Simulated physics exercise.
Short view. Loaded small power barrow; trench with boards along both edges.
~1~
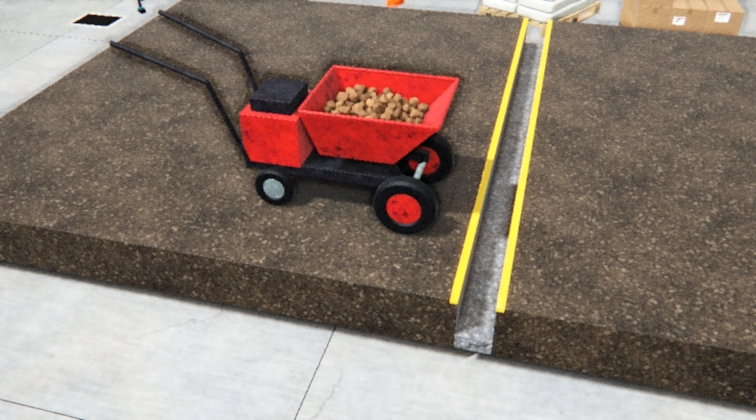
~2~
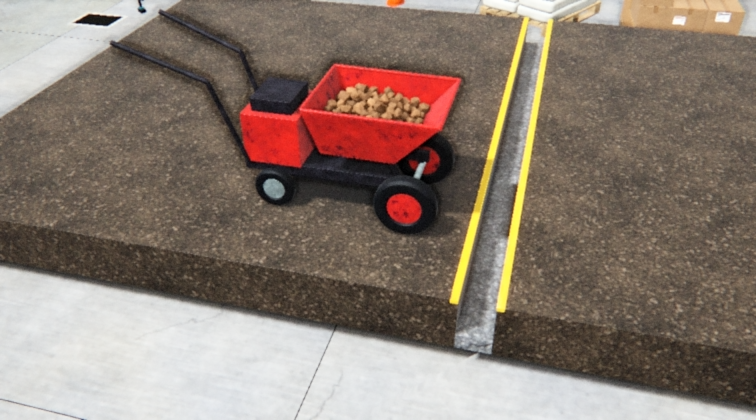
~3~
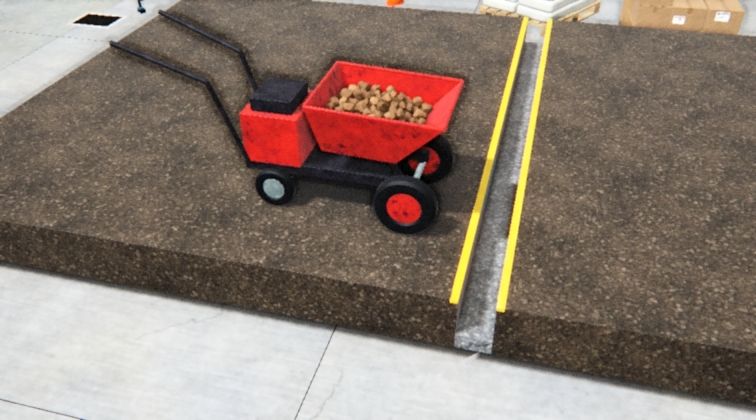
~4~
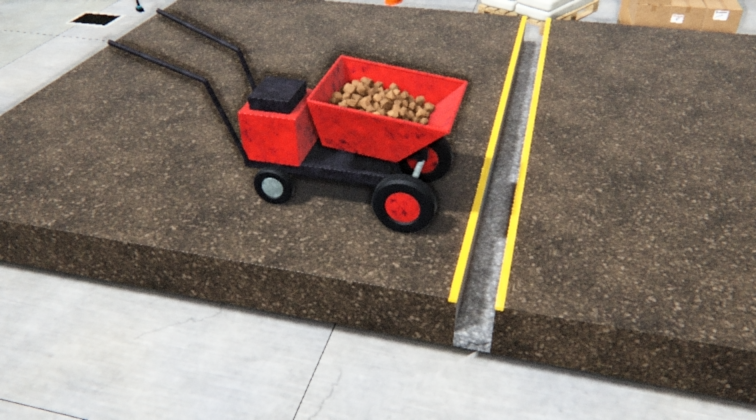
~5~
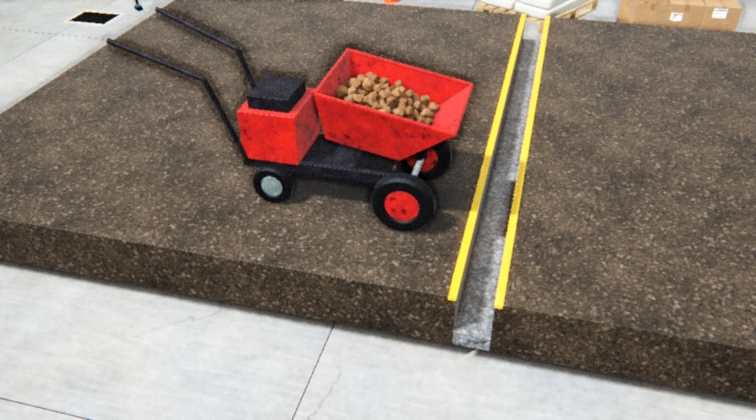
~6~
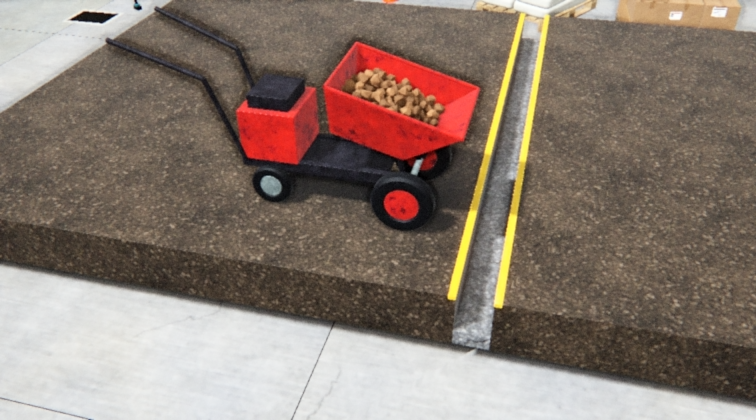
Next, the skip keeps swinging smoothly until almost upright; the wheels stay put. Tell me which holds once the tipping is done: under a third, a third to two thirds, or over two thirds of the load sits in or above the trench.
My guess is the trench keeps shy of one third of it.
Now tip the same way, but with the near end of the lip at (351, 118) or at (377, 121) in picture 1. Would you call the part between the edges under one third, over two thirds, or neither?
Lab note - position 1: One to two thirds; position 2: Over two thirds.
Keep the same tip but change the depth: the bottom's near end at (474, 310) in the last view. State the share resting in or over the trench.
I'd guess close to 10 percent.
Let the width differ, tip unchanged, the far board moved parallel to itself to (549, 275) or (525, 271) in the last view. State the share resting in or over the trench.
You'd get 90 in a hundred the first time and 50 in a hundred the second.
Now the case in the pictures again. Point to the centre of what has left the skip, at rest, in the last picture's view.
Near (547, 217).
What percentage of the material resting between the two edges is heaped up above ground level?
Roughly 15 %.
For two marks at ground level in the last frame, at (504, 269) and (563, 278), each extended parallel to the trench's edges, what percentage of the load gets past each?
I'd put it near 80 in a hundred, then near 30 in a hundred.
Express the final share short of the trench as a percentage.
I'd put it at around 0 percent.
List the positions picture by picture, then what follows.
Lip of the skip at (438, 128), level; top of the load at (362, 106), clay clods; first edge of the trench at (463, 265); far edge at (507, 273), the trench under half as wide as the skip, and about as deep as wide, in the first picture.
Lip of the skip at (440, 129), level; top of the load at (363, 105), in the second picture.
Lip of the skip at (443, 130), tipped barely; top of the load at (366, 104), in the third picture.
Lip of the skip at (448, 132), tipped a little; top of the load at (369, 101), in the fourth picture.
Lip of the skip at (454, 135), tipped a little; top of the load at (367, 101), in the fifth picture.
Lip of the skip at (462, 139), tipped clearly; top of the load at (370, 90); first edge of the trench at (461, 261); far edge at (504, 268), in the sixth picture.
Soon after the last picture, skip tipped steeply; all in the skip.
A little later, skip tipped right over; most in the skip; a stray few in or heaped over the trench; about a quarter beyond it; a stray few falling.
Later still, skip tipped right over; a small part in the skip; a small part in or heaped over the trench; most beyond it.
By the end, skip tipped right over; a stray few in the skip; a small part in or heaped over the trench; most beyond it.
